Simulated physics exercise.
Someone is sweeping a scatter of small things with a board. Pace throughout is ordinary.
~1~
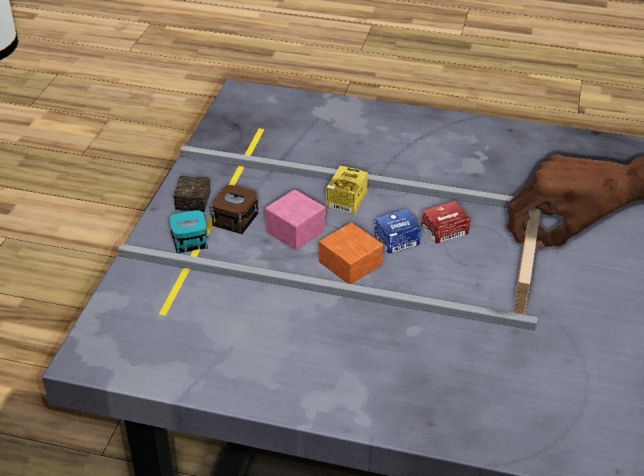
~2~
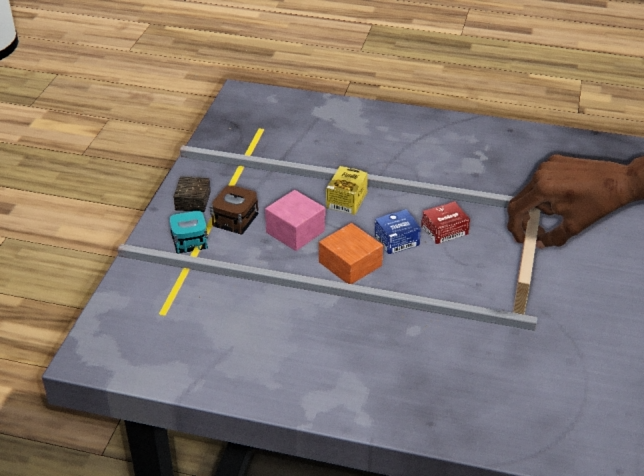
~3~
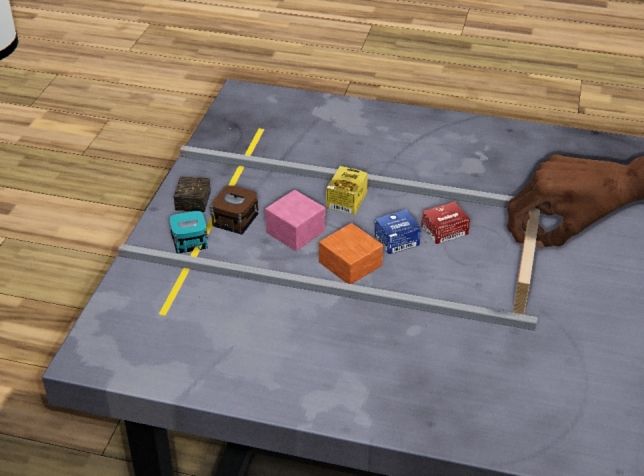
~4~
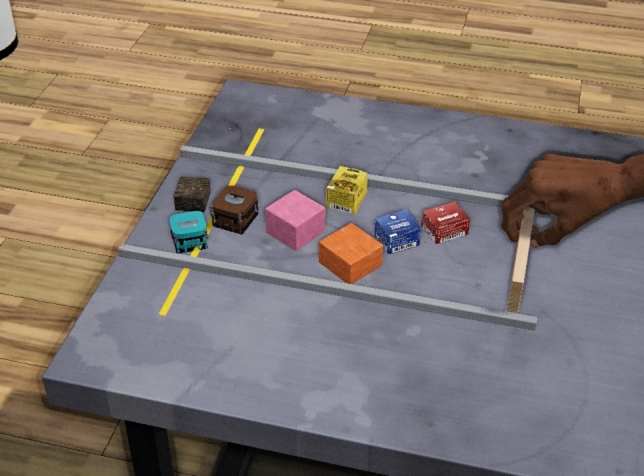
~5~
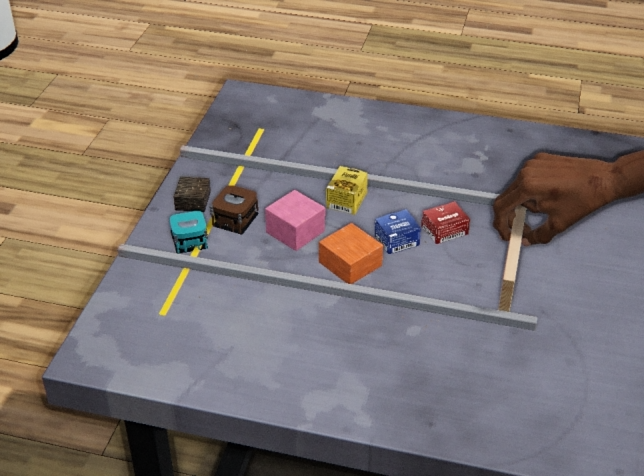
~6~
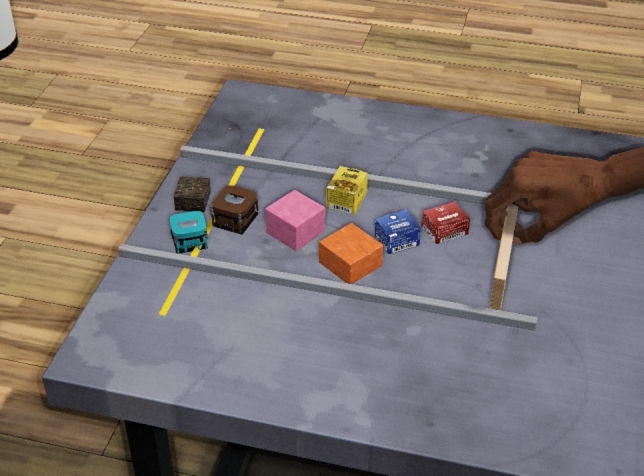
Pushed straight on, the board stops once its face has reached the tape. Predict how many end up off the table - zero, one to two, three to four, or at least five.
One to two end up off the table.
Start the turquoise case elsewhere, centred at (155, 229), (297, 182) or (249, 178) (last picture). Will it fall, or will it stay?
Well, the turquoise case keeps its place; it does not stay; it does not stay.
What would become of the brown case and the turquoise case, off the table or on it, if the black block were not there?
The brown case ends up below while the turquoise case stays up top.
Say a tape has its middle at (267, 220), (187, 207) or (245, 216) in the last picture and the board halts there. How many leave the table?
Tallies in the order given: 0, 5, 1.
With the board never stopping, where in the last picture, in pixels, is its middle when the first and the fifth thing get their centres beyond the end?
At (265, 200) for the first, at (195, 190) for the fifth.
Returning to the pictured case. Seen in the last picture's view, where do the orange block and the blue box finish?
The orange block ends at (176, 234) and the blue box at (203, 197).
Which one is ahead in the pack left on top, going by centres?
That would be the turquoise case.
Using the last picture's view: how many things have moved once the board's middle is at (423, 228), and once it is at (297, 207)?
At the first spot the count is 2, and at the second it is 7.
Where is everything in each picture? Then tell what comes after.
The first frame shows black block (192, 194); turquoise case (189, 232); brown case (235, 209); board (529, 245); tape (217, 212).
The second frame shows turquoise case (189, 233); board (529, 245).
The third frame shows brown case (235, 210); red box (446, 223).
The fourth frame shows black block (192, 194); blue box (397, 232).
The fifth frame shows turquoise case (189, 233); pink block (295, 220).
The sixth frame shows black block (192, 194); turquoise case (189, 233); brown case (235, 210); board (507, 242); tape (217, 212).
A little later, none off yet; black block at rest near (192, 194); turquoise case at rest near (189, 233); brown case at rest near (235, 210).
When it is over, the number that fall off is one or two; down, brown case and black block.
